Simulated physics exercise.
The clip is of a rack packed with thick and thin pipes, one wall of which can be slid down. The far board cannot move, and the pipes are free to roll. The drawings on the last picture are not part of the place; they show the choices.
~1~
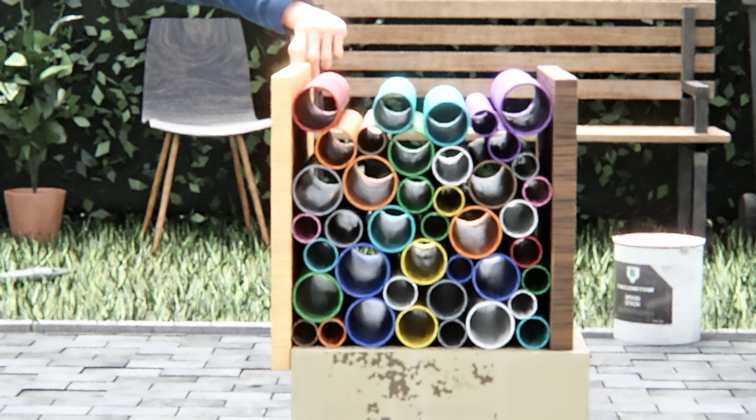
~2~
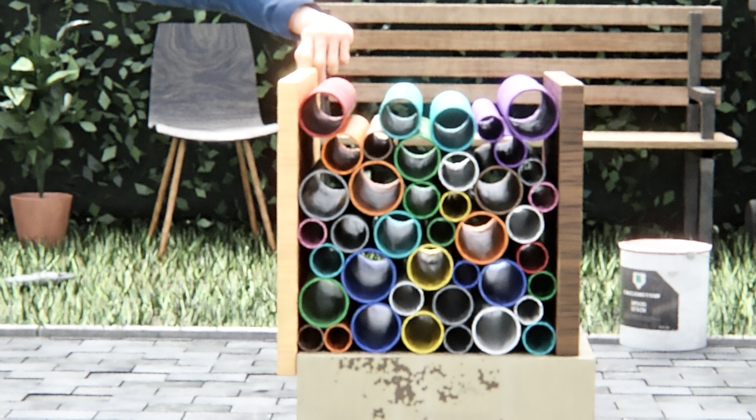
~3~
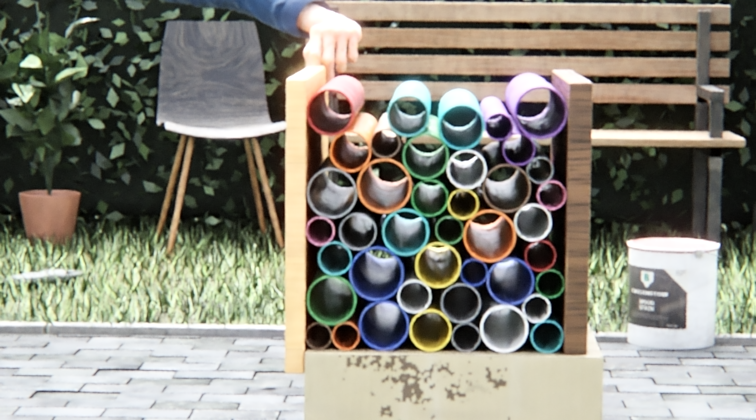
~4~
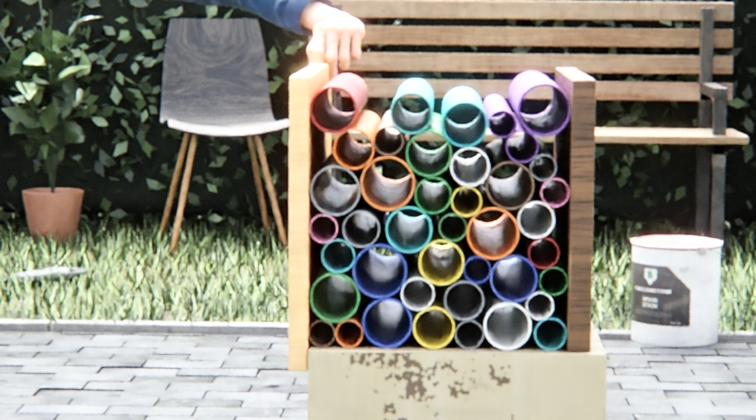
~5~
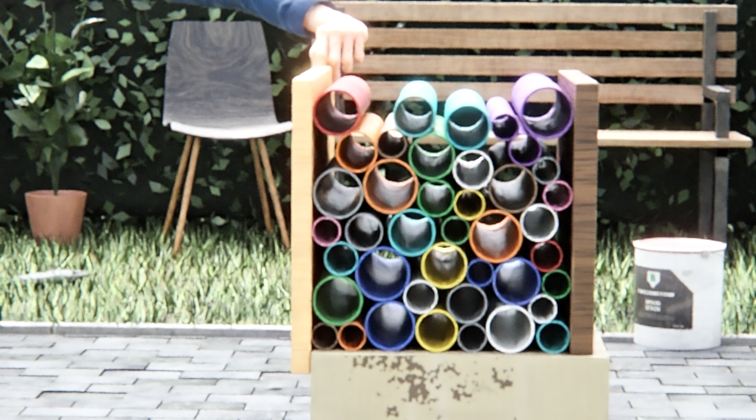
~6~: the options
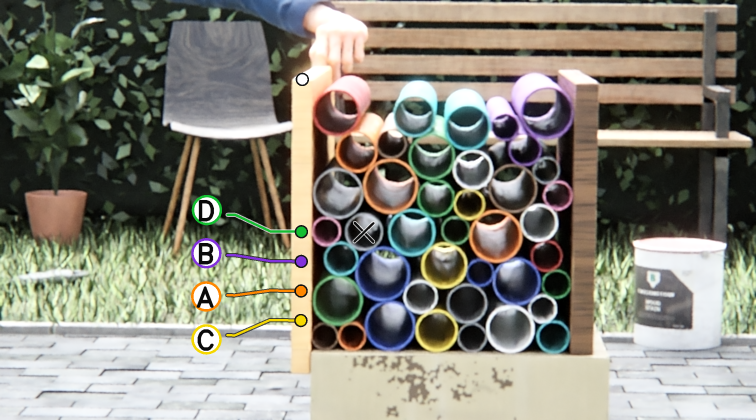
The camera drifts slightly left with a small wobble, looking straight on at a rack on a worn pale block in a paved garden. Pink, teal, purple, orange, blue, yellow and white pipes fill it between two wooden walls, with a chair and potted plant to the left, a bench behind and a white bucket to the right. A blue-sleeved arm keeps its hand at the left wall's top, and wall and pipes stay still.
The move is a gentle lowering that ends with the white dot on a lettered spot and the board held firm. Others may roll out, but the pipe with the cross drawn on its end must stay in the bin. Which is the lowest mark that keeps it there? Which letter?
At most to B.
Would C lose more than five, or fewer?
It loses more than five.
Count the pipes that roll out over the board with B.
It comes to six.
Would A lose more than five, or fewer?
It loses more than five.
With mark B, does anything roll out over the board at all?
Yes.
On the copy, A at (301, 291); B at (301, 262); C at (301, 320); D at (302, 231); the cross at (364, 232); the white dot at (303, 80).
On B. First, top of the board (312, 158).
Then, top of the board (311, 248).
Finally, top of the board (311, 261), about six out over the board, the crossed one still inside.
By contrast, A lets the crossed one out; C lets the crossed one out; D keeps the crossed one inside.
